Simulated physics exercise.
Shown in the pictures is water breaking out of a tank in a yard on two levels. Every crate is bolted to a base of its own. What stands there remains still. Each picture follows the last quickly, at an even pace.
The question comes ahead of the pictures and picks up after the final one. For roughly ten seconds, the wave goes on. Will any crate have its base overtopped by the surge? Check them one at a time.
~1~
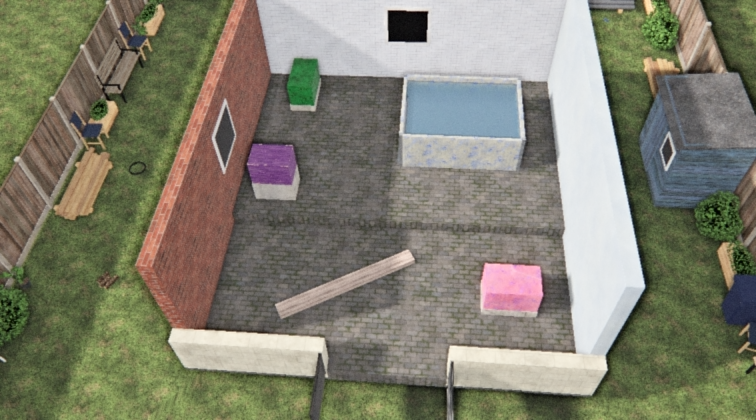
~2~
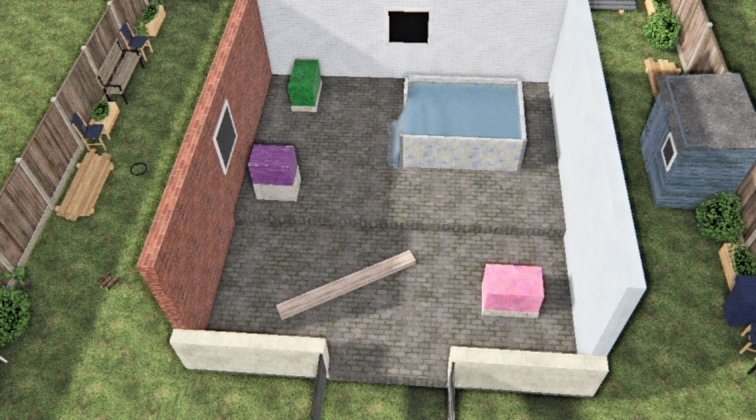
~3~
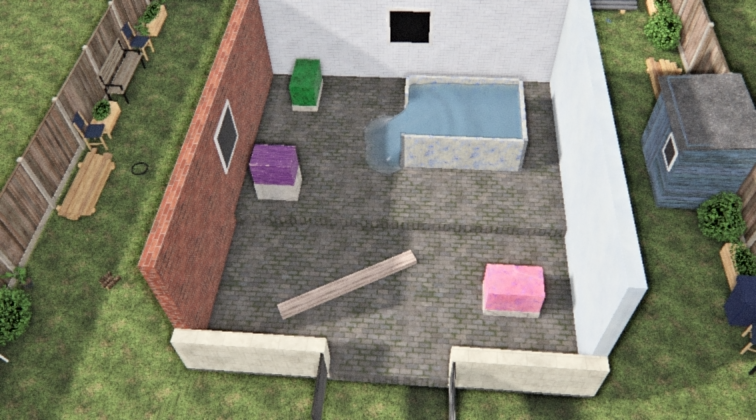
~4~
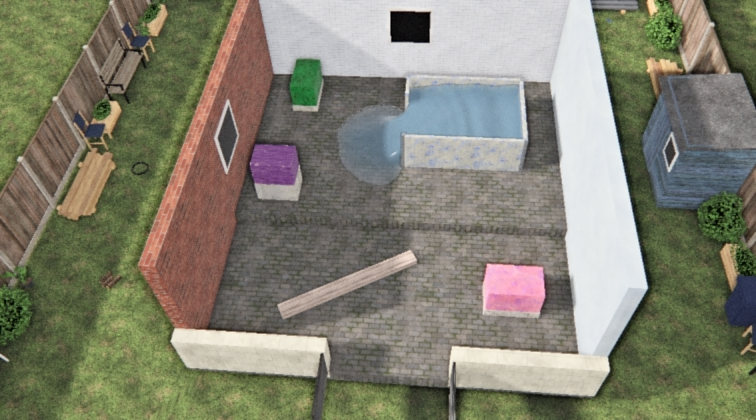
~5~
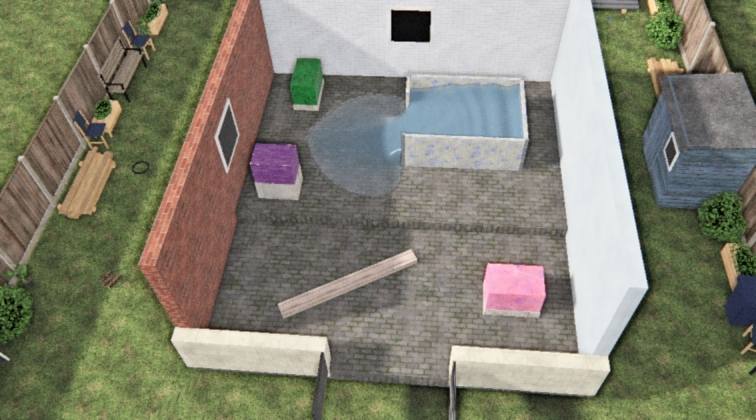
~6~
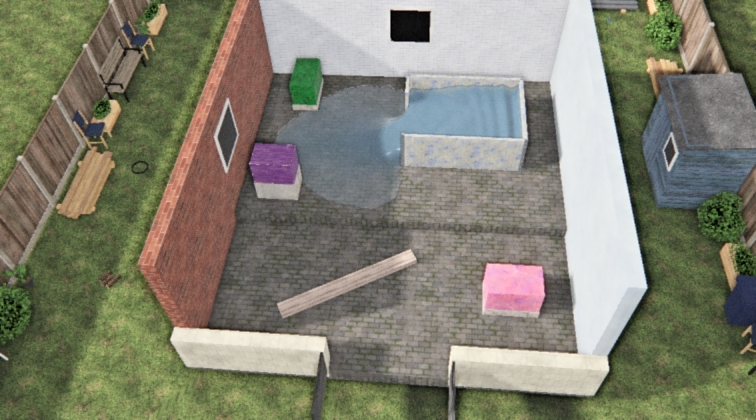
In the end green crate: Wet; purple crate: Dry; pink crate: Dry.
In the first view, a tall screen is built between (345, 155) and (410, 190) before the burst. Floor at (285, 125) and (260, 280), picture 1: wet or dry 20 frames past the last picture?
In order, I'd call them inundated and inundated.
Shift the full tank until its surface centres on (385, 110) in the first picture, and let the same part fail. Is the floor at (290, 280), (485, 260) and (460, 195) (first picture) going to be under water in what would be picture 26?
Taking the three spots in order: Swamped, bare, bare.
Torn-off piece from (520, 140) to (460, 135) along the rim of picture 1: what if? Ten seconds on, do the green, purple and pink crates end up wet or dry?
The green one is not reached; the purple one is not reached; the pink one is reached.
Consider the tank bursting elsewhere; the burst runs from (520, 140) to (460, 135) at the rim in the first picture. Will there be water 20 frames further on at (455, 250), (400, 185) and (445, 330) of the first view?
First: Reached by the flood. Second: Spared by the leak. Third: Reached by the flood.
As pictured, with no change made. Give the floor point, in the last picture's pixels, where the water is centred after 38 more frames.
Close to (356, 171), I reckon.
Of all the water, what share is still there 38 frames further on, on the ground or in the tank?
I'd say roughly 100 percent.
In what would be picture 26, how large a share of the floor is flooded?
I'd say close to 45 per cent.
A moment on, water covers 25 % of the floor; the green crate water round its plinth, the purple crate water round its plinth, the pink crate not reached.
Next, water covers 40 % of the floor; the green crate water round its plinth, the purple crate water round its plinth, the pink crate not reached.
Then, water covers 45 % of the floor; the green crate water round its plinth, the purple crate water round its plinth, the pink crate not reached.
Later, water covers 75 % of the floor; the green crate water round its plinth, the purple crate water round its plinth, the pink crate water round its plinth.
In the end, water covers 90 % of the floor; the green crate was topped, the purple crate stayed above the water, the pink crate stayed above the water.
